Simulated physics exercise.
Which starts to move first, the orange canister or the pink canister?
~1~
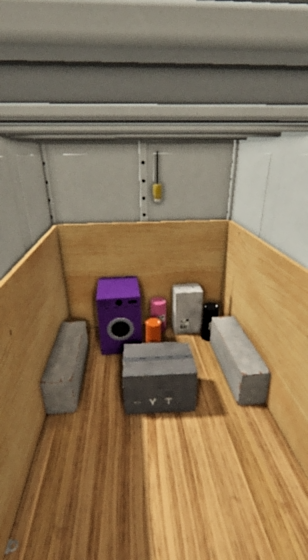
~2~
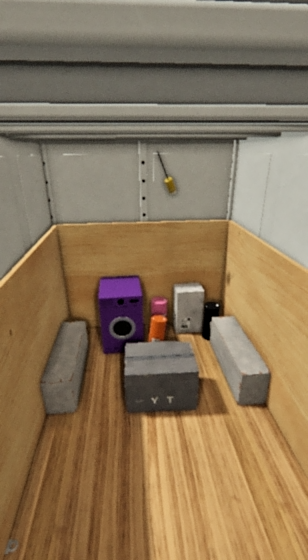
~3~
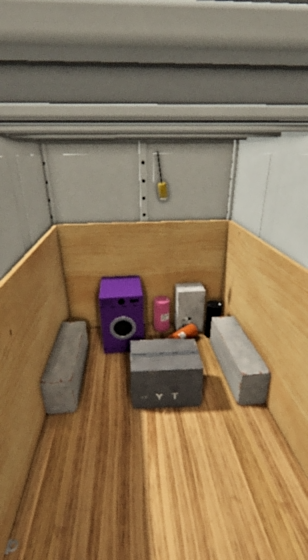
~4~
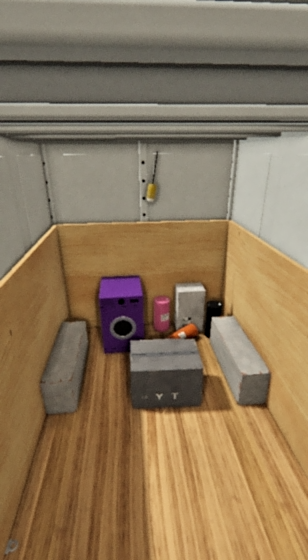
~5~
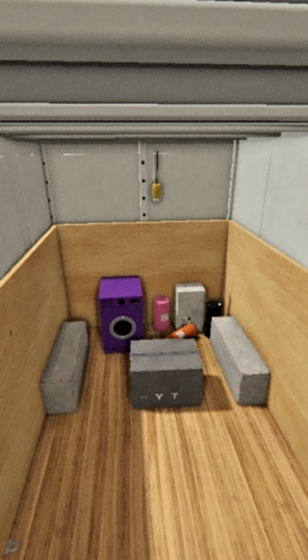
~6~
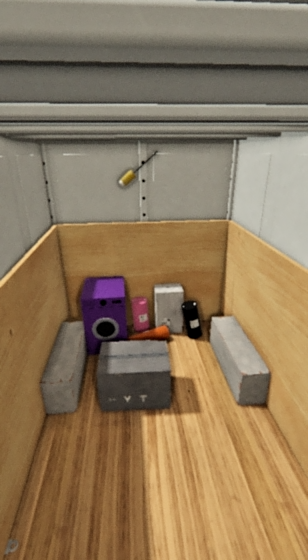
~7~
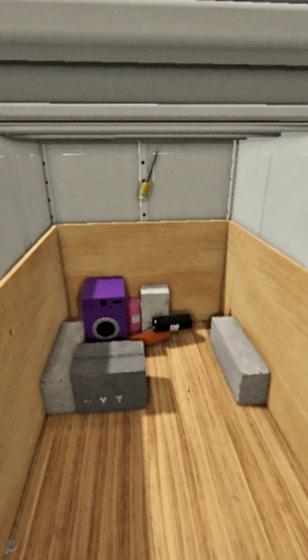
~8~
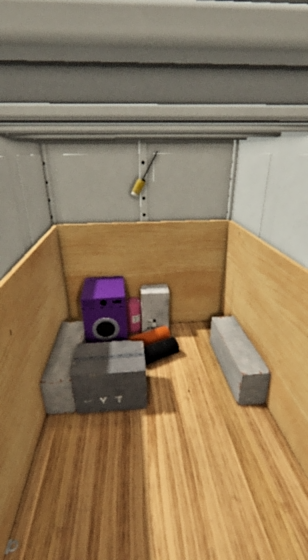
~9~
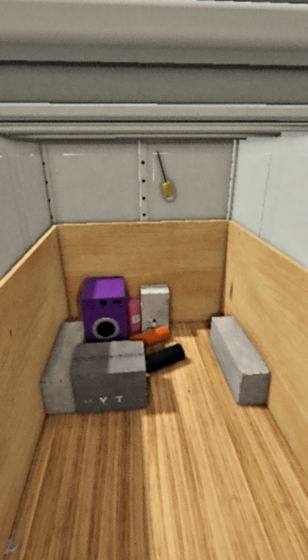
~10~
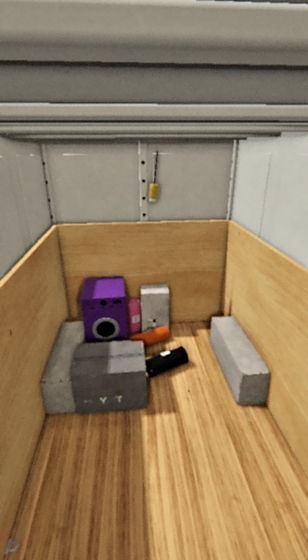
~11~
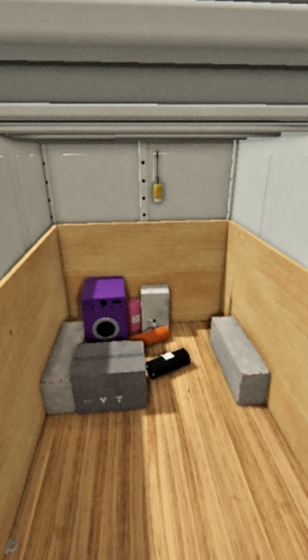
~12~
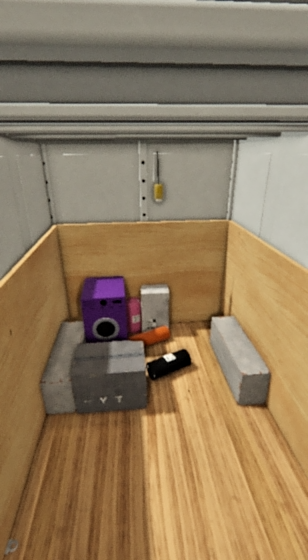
The orange canister moves first, tipping over while the pink one still stands in place. The pink canister only moves later, when the load slides left.
